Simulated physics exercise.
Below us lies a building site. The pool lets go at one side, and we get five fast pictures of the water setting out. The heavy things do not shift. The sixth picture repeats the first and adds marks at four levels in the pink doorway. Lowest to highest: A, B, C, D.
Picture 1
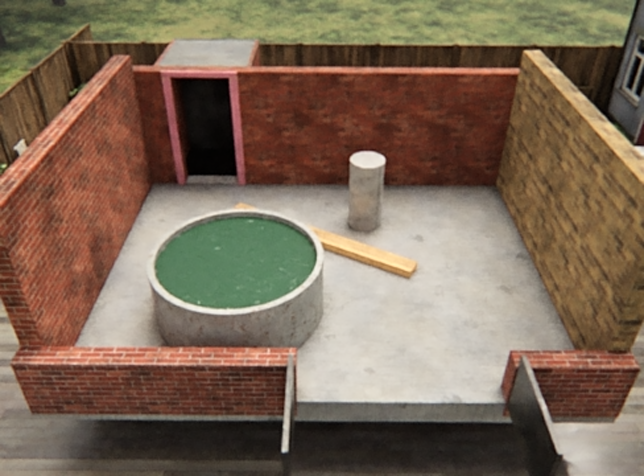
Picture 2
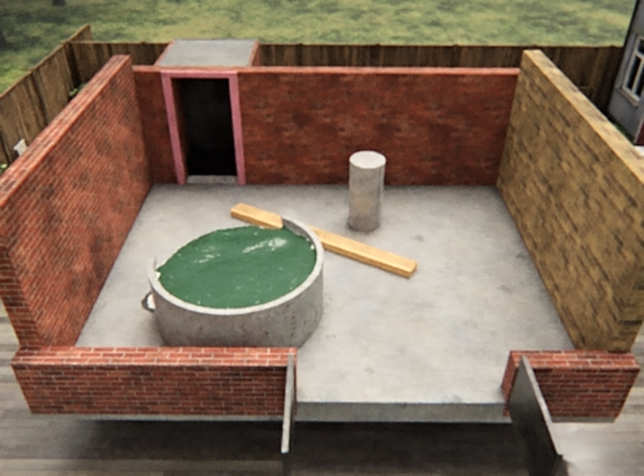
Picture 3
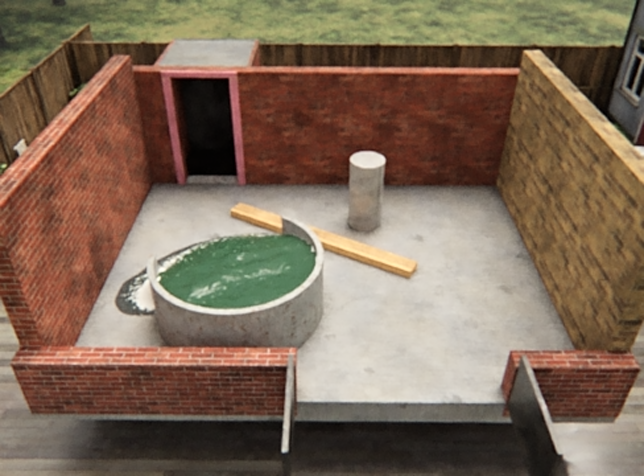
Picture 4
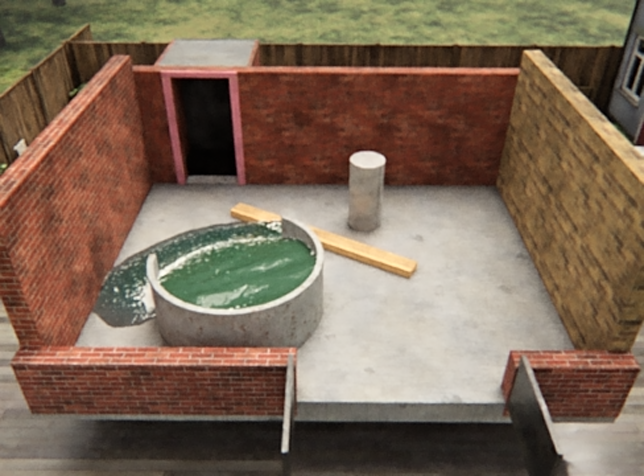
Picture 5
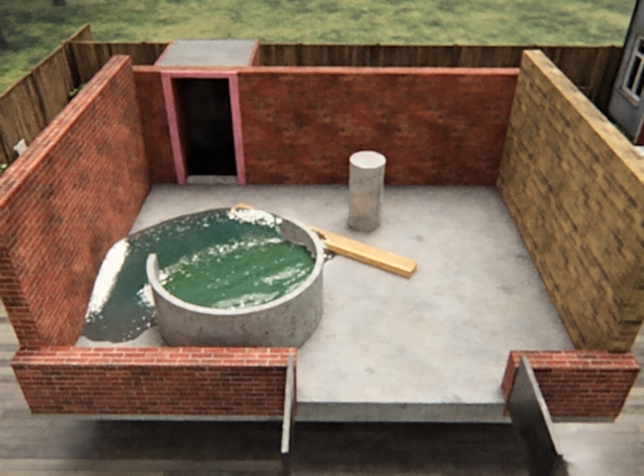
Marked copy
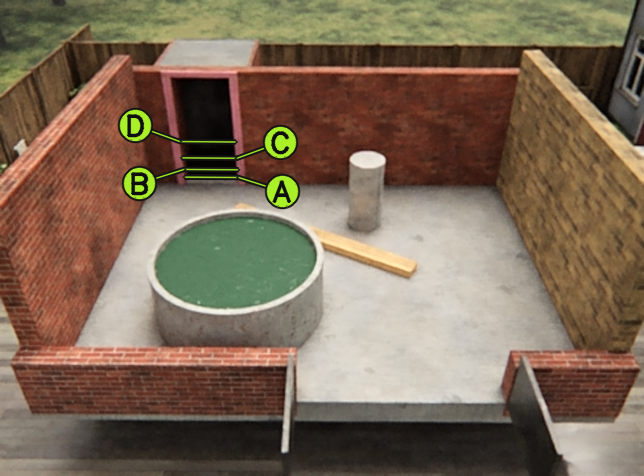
The footage shows a brick-walled building site with a round pool of green water; part of its rim opens at the back left, and water pours out, spreading across the concrete ground toward the left wall and around the pool.
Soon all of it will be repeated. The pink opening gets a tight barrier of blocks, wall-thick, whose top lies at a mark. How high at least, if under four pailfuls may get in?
Line C just does it.
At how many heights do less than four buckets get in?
Two of the four.
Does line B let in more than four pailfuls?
Yes.
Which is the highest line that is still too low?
The answer is B.
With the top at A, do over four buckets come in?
Yes.
On the marked copy, A at (211, 177); B at (210, 169); C at (209, 158); D at (207, 141); from the bottom up A, B, C, D.
If A is chosen, dozens of bucketfuls pour in.
If B is chosen, about 10 bucketfuls get in.
If C is chosen, a splash gets over, under a bucket.
If D is chosen, nothing gets over.
